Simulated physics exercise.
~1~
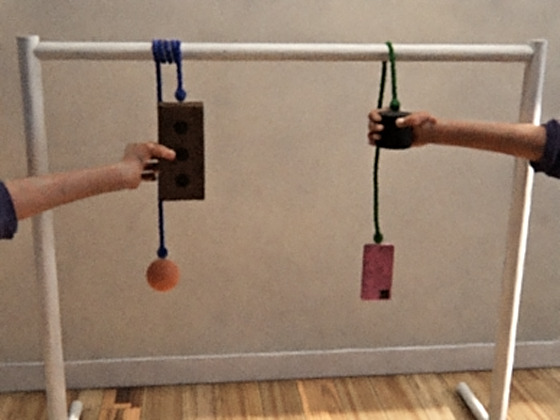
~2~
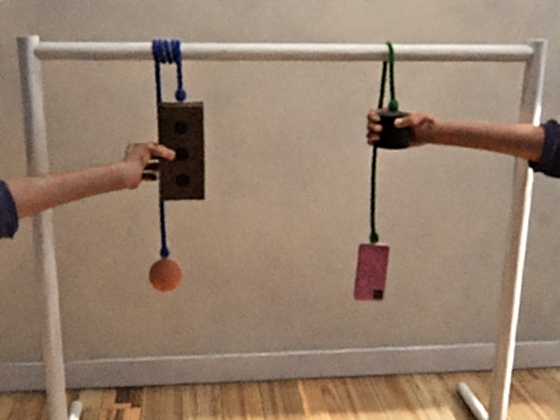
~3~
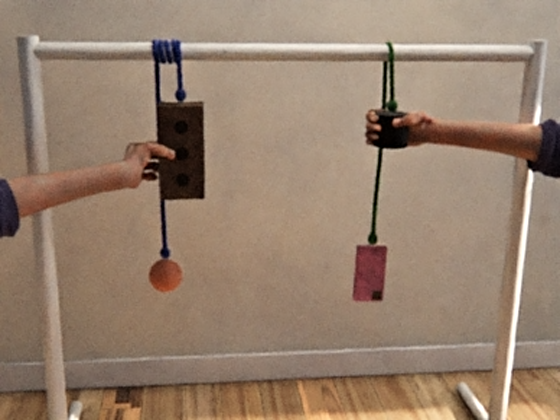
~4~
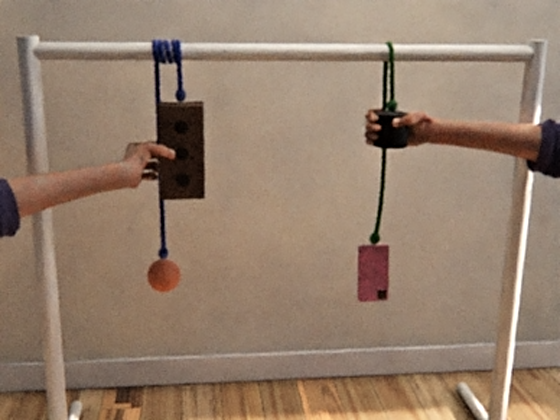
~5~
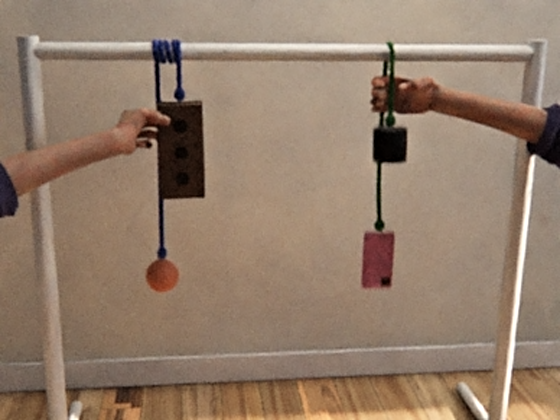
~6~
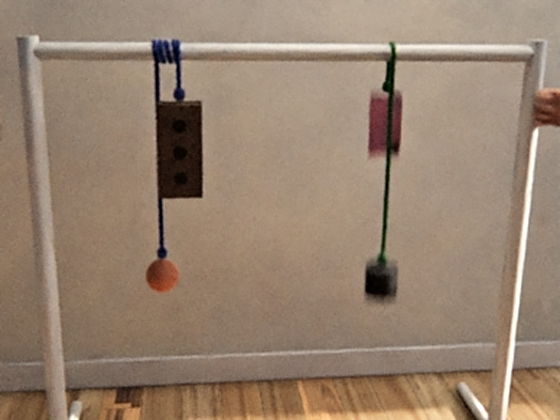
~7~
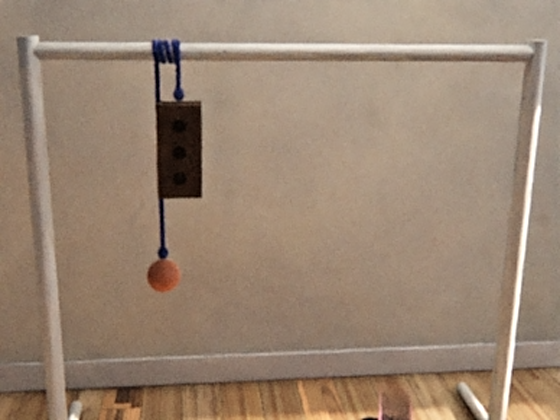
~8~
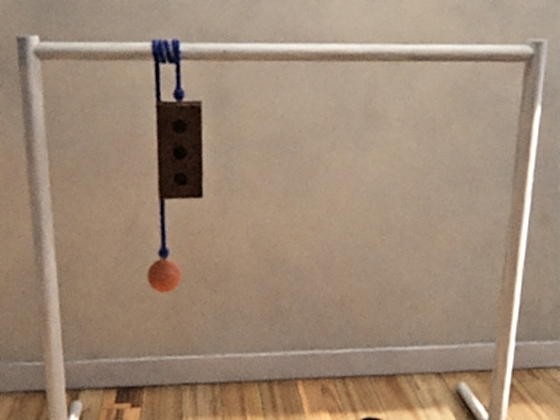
At a white rail, hands releasing two roped loads, the brick and orange ball staying hung, the black block and pink phone falling.
